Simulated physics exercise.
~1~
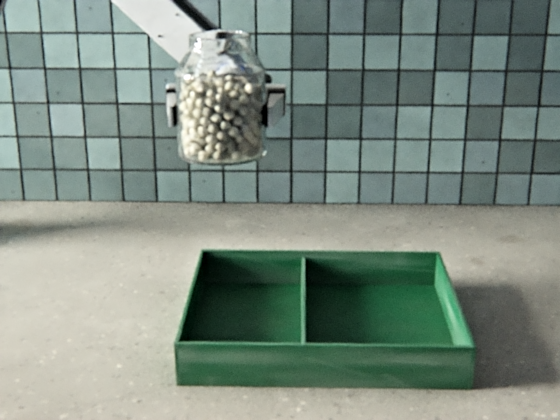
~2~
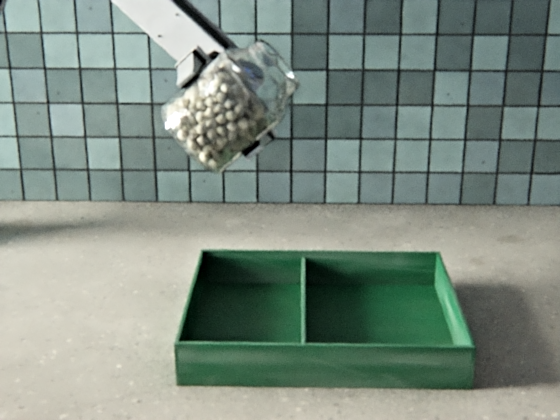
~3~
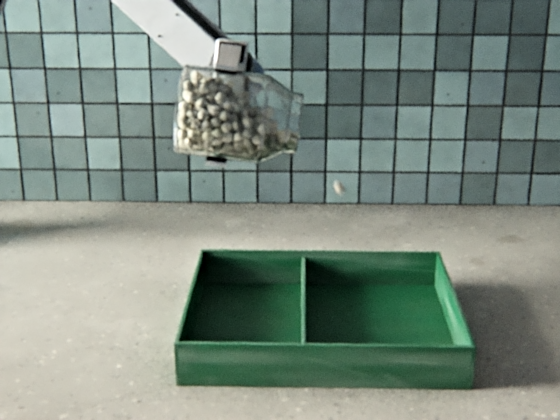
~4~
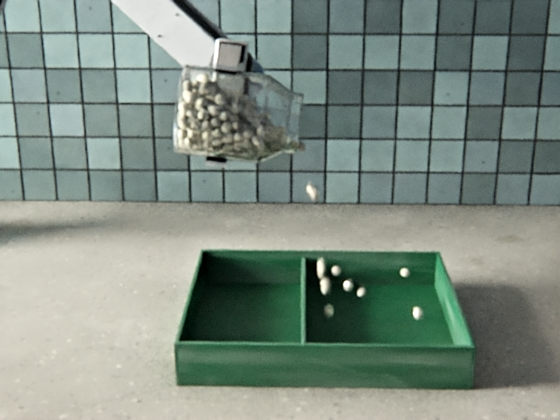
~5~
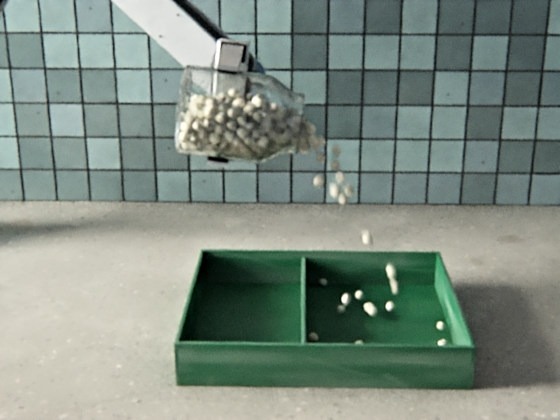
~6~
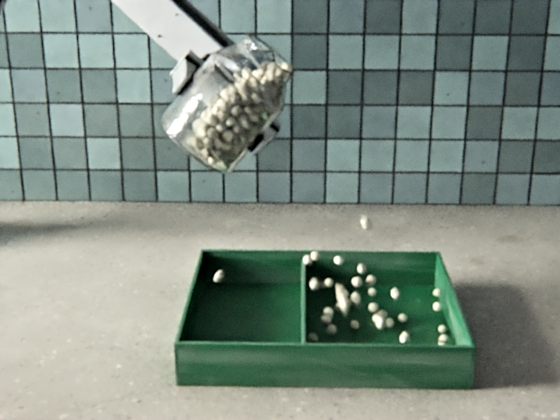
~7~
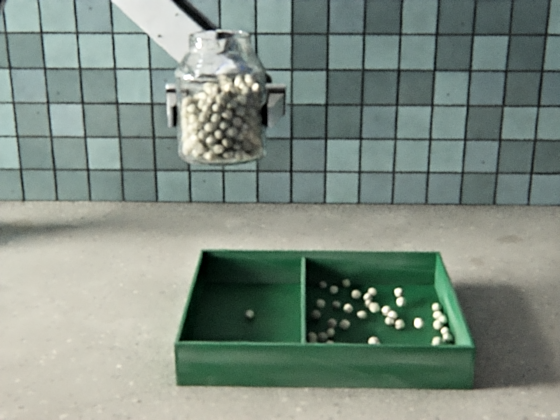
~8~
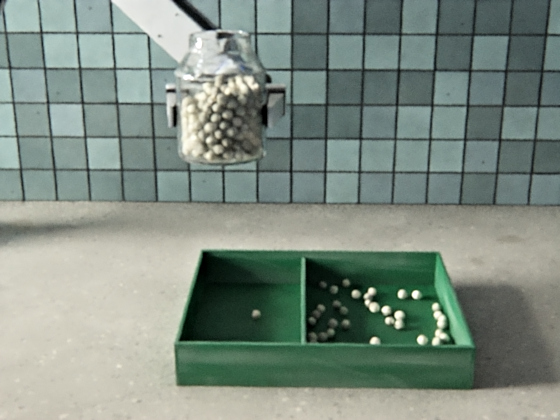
We see a robot arm tip a clear jar of pale beads over a divided green tray, spilling some mostly into the right-hand section, then turn it upright again, leaving most beads in the jar and a single one in the left section.
